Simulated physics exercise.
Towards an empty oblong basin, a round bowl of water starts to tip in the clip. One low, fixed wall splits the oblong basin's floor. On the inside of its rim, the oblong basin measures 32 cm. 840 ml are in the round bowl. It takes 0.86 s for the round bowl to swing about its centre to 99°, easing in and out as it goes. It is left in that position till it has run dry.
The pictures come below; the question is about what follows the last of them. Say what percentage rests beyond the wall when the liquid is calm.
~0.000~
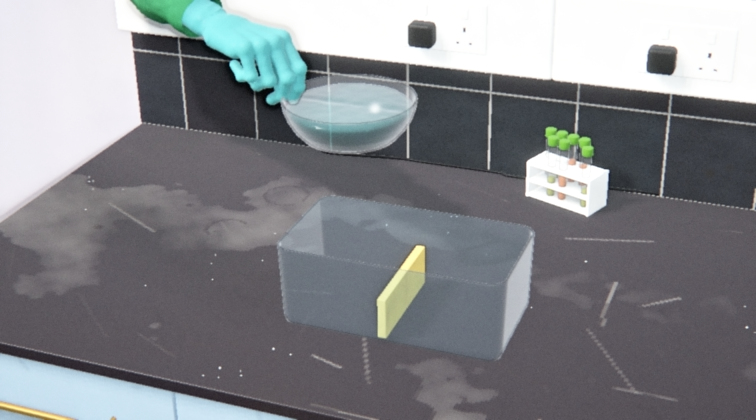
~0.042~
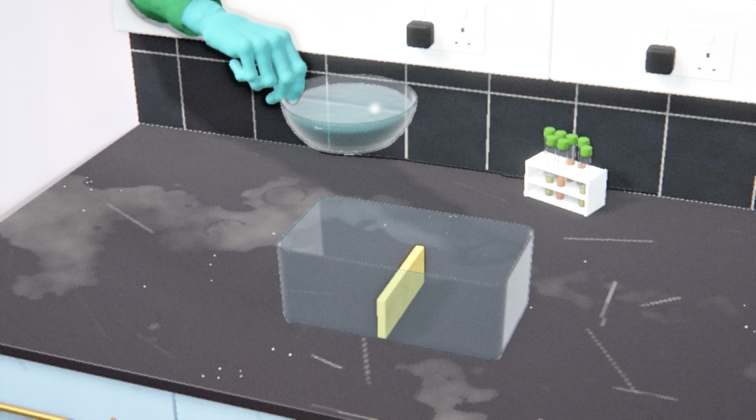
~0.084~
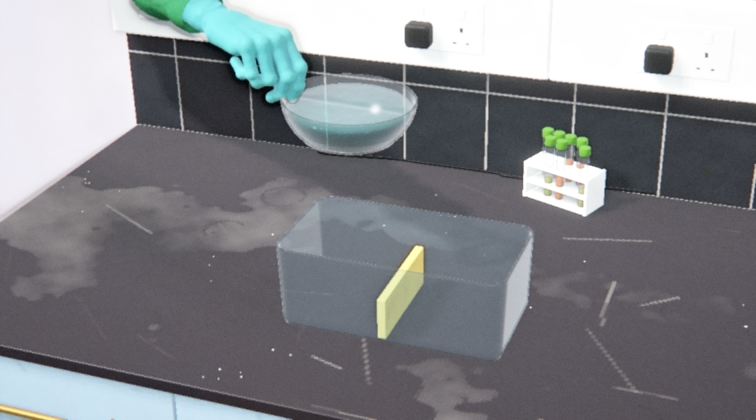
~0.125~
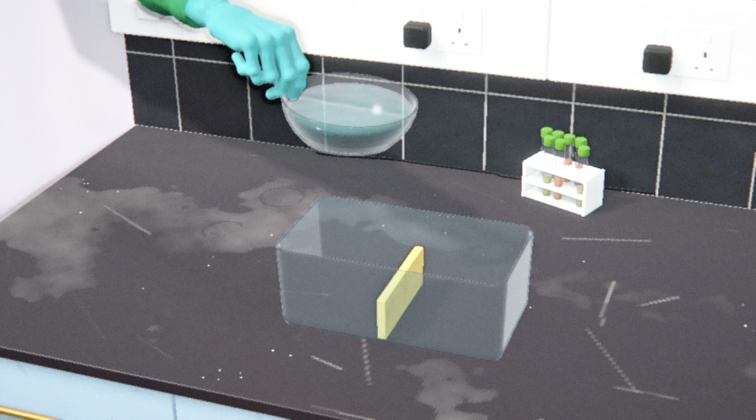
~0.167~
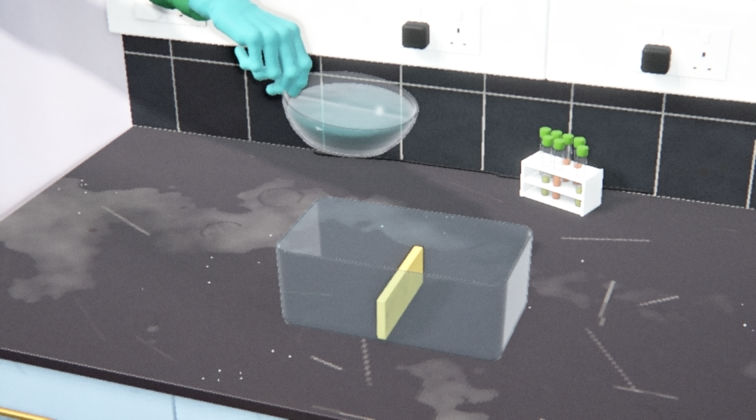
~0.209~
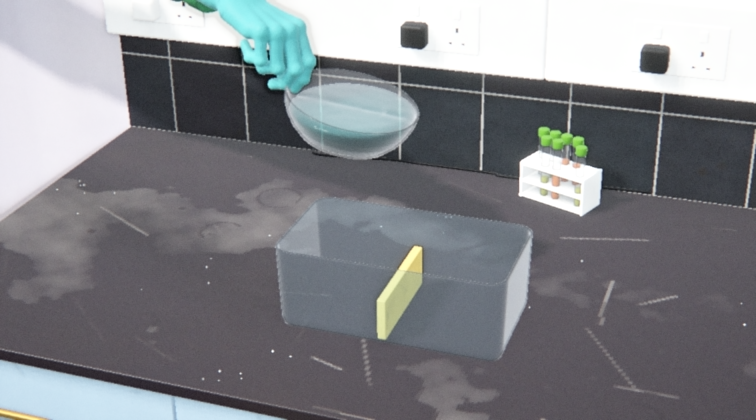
Roughly 90 per cent rests beyond the wall.
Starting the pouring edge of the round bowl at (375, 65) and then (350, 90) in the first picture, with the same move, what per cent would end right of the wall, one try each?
I'd expect close to 80 per cent and then close to 50 per cent.
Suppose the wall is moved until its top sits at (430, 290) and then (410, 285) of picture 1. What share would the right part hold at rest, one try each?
70 then 80 %.
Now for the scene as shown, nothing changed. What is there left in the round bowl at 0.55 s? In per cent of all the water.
Roughly 24 %.
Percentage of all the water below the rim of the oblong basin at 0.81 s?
Some 88 percent of the total.
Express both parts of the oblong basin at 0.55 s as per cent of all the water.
About 0 left, 24 right.
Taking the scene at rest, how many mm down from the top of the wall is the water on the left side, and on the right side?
Measured: Left around 58 mm, right around 30 mm.
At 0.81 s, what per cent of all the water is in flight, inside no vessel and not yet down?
Roughly 12 %.
Then, 0.55 s in, the tilt is 71° and 24 per cent is still to pour, 0 is left of the wall and 24 right of it.
Then, 0.81 s in, the tilt is 98° and 0 per cent is still to pour, 4 is left of the wall and 84 right of it.
Then, 1.07 s in, the tilt is 99° and 0 per cent is still to pour, 8 is left of the wall and 90 right of it.
Then, 1.36 s in, the tilt is 99° and 0 per cent is still to pour, 8 is left of the wall and 90 right of it.
Finally, 8 per cent lies left of the wall, 90 right of it and 2 outside.
